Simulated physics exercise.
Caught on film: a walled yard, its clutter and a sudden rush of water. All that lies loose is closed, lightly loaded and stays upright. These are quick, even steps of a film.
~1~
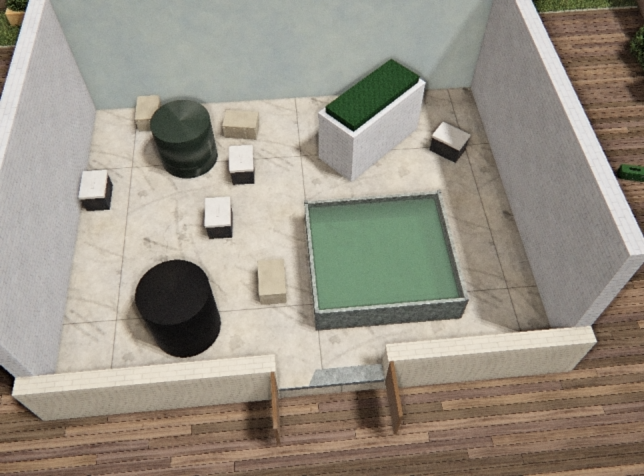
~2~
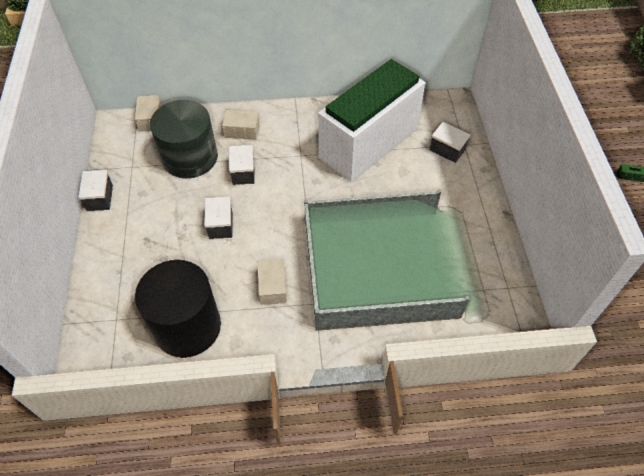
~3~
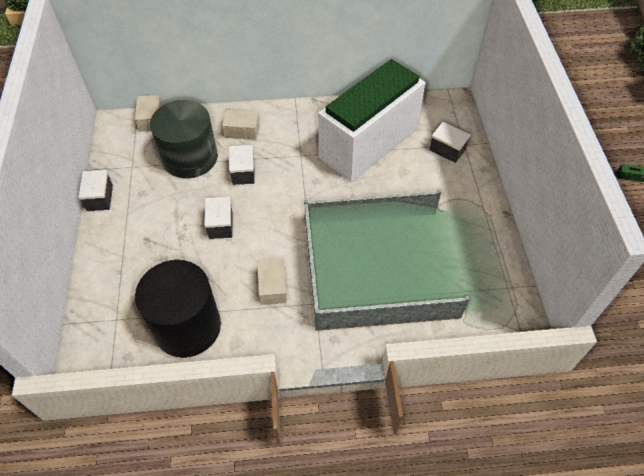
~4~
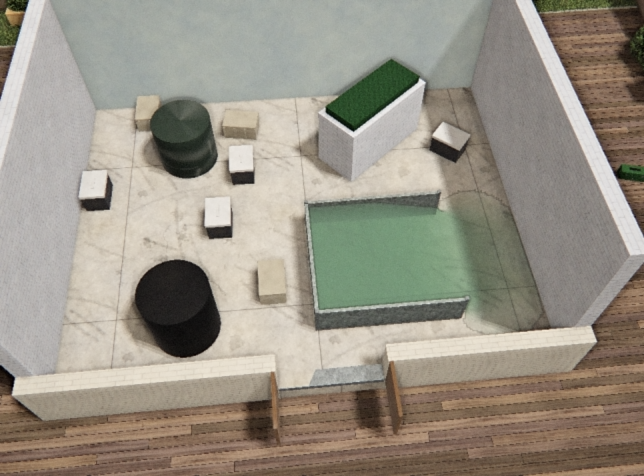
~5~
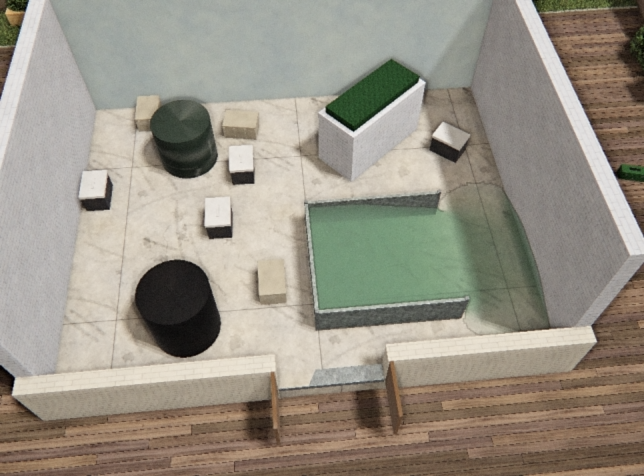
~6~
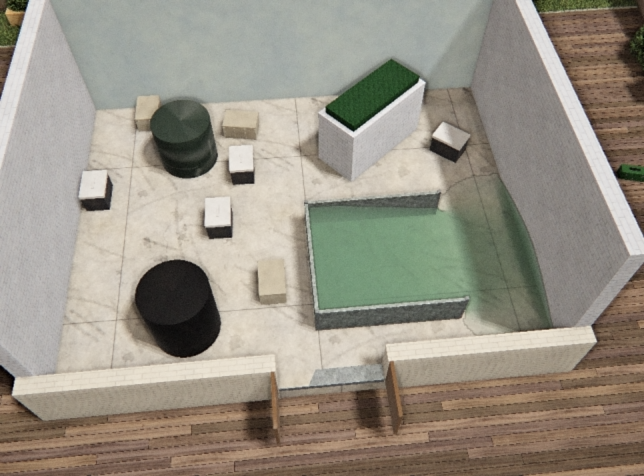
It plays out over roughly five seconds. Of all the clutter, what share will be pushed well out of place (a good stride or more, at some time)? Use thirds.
It is not even a third.
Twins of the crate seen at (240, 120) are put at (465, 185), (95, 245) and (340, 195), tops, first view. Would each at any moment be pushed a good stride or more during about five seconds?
One after the other: Yes, not that far, less than that.
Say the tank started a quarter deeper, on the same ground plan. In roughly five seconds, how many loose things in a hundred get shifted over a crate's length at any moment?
Near 10 in a hundred.
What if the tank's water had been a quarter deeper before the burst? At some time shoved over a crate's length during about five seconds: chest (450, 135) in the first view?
Answer: Moved that far.
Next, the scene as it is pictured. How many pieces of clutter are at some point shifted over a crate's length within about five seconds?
It comes to 1.
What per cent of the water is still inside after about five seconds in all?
Close to 96 %.
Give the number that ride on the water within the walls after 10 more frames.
It comes to 0.
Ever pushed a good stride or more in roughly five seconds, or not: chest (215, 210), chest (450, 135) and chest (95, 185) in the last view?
In turn: Never so far, shifted that much, no.
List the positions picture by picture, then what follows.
In the first frame, a chest at (217, 211), on the bottom; a chest at (93, 183) rests on the ground; 0 of 7 have shifted.
In the second frame, a chest at (217, 211), on the bottom; a chest at (93, 183) rests on the ground; 0 of 7 have shifted.
In the third frame, a chest at (217, 211) rests on the ground; a chest at (93, 183), on the bottom; 0 of 7 have shifted.
In the fourth frame, a chest at (217, 211), on the bottom; a chest at (93, 183) rests on the ground; 0 of 7 have shifted.
In the fifth frame, a chest at (217, 211) rests on the ground; a chest at (93, 183) rests on the ground; 0 of 7 have shifted.
In the sixth frame, a chest at (217, 211), on the bottom; a chest at (93, 183), on the bottom; 0 of 7 have shifted.
A moment on, 0 of 7 are well off their spots; 0 afloat.
Next, 0 of 7 are well off their spots; 0 afloat.
Later, 0 of 7 are well off their spots; 0 afloat.
In the end, 1 of 7 are well off their spots, and 1 have been at some point; 1 afloat.
